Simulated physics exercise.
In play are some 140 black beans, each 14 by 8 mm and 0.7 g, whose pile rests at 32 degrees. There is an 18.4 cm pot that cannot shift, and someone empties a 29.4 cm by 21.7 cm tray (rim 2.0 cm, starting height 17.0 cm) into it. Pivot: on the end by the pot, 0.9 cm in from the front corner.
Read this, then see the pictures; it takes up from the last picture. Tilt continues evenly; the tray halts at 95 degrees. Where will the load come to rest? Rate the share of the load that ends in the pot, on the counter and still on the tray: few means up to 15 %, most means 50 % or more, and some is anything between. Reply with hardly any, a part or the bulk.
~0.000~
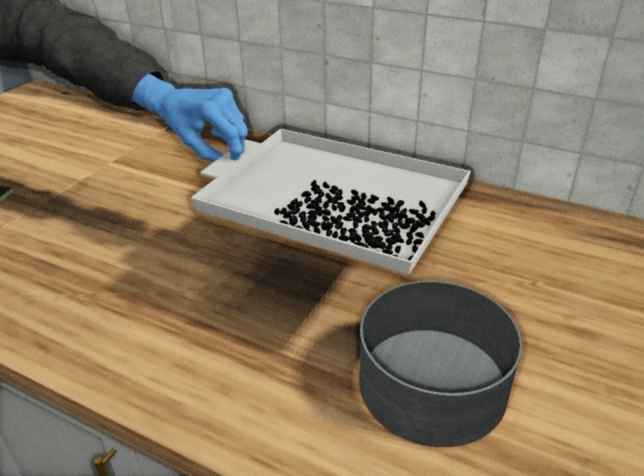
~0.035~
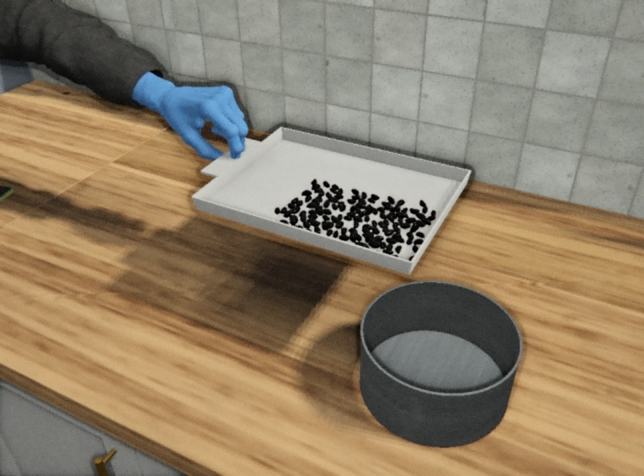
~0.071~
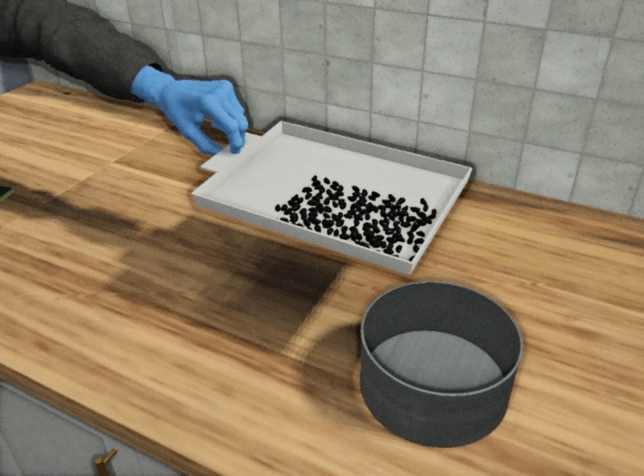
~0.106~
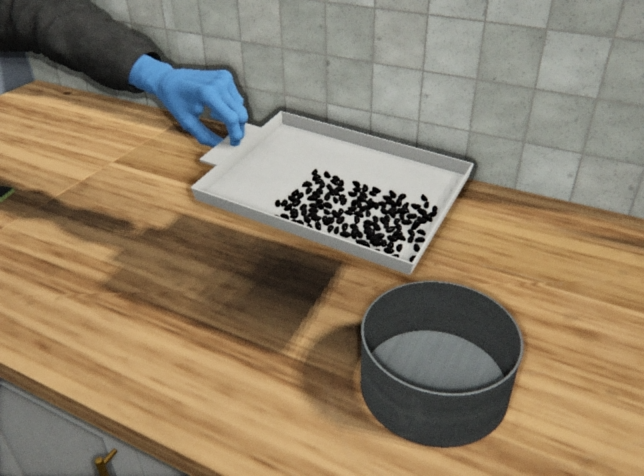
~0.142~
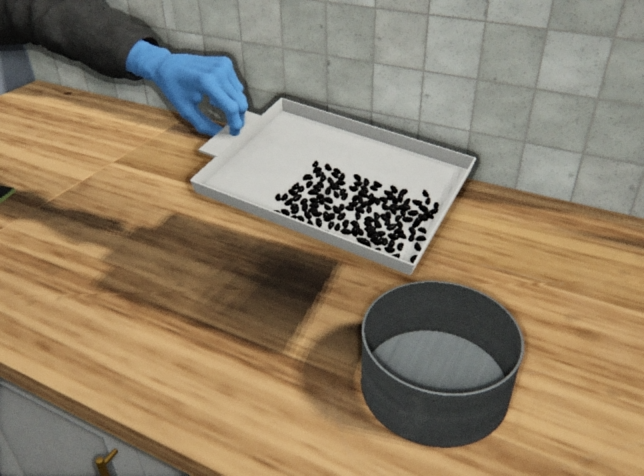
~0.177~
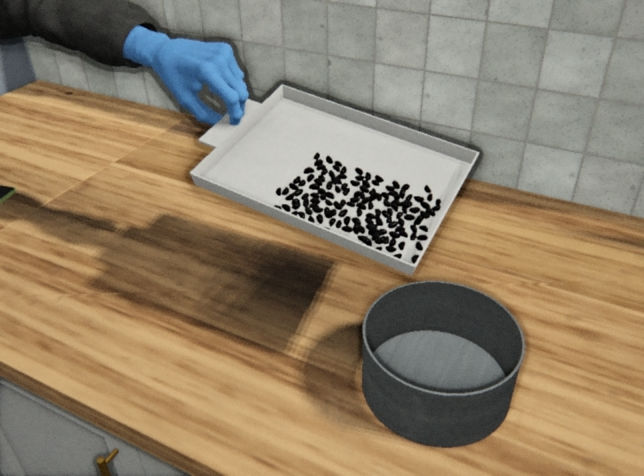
Pot: The bulk; counter: Hardly any; tray: Hardly any.
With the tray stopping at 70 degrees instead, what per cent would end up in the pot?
In that case it comes to about 60 in a hundred.
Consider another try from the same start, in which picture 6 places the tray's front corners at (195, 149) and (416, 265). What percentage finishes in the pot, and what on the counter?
Final per cent - pot 100, counter 0.
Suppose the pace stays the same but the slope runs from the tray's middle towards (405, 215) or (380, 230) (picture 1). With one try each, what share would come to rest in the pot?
50 and 95 %.
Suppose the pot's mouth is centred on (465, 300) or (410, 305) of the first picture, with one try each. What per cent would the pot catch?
Try one: ~ 5 %; try two: ~ 60 %.
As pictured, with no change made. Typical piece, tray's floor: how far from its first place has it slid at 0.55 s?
Some 3 cm.
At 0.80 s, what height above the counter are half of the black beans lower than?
I'd put it near 22 cm.
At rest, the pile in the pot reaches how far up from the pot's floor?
My guess is around 2.0 centimetres.
Then, at 0.55 s, tilt 52 degrees; the tray holds 100 %, the pot 0 %.
After 0.80 s, tilt 79 degrees; the tray holds 95 %, the pot 5 %.
After 1.16 s, tilt 95 degrees; the tray holds 5 %, the pot 90 %.
By 2.0 s all is still; pot 100 %, counter 0 %, tray 0 %.
